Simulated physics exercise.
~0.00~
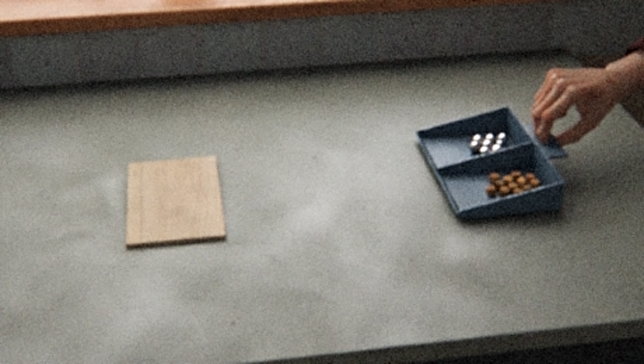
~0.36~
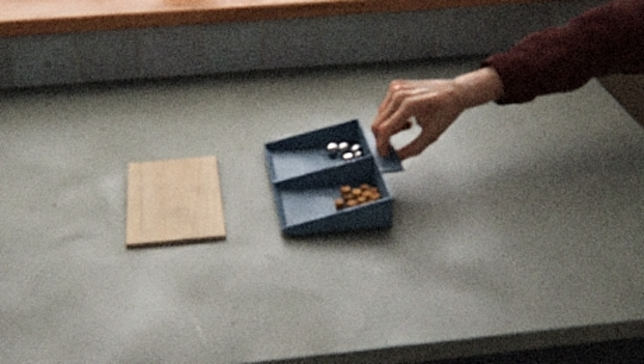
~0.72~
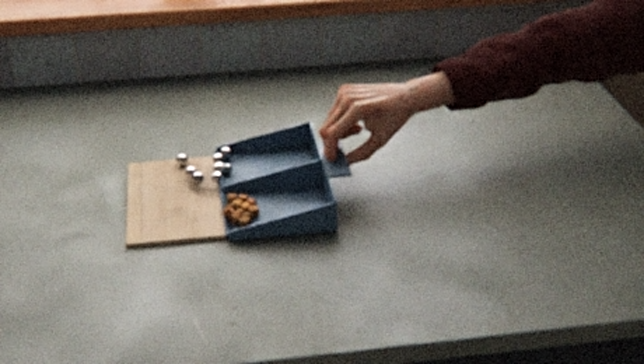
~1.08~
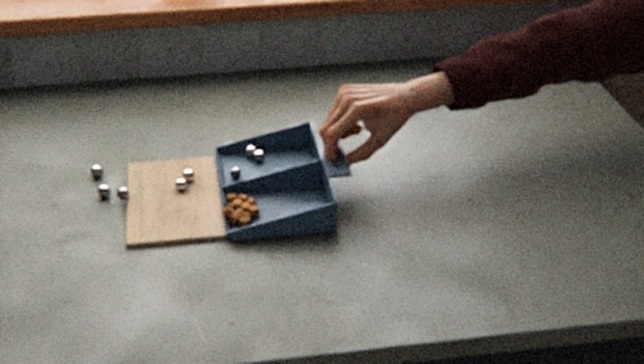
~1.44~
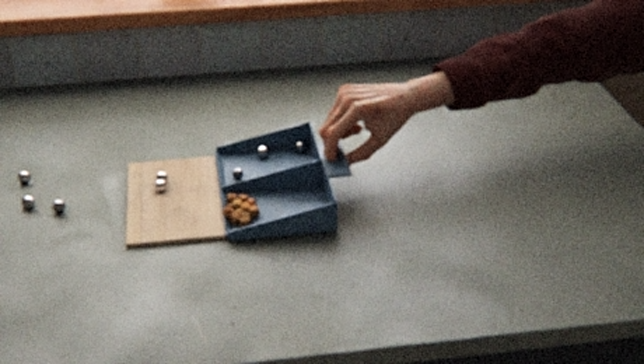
A blue divided tray, gripped at its right end by a hand, slides left across a grey tabletop towards a flat wooden board. Shiny silver balls sit in its far compartment and small orange-brown pieces in the near one. The tray stops against the board, which stays put, and both groups shift towards the low front rim. The orange-brown pieces bunch up there and stay inside, while several silver balls spill out over the board. Some roll on across the tabletop to the left, and at the end others remain on the board and a few in the tray, still held by the hand.
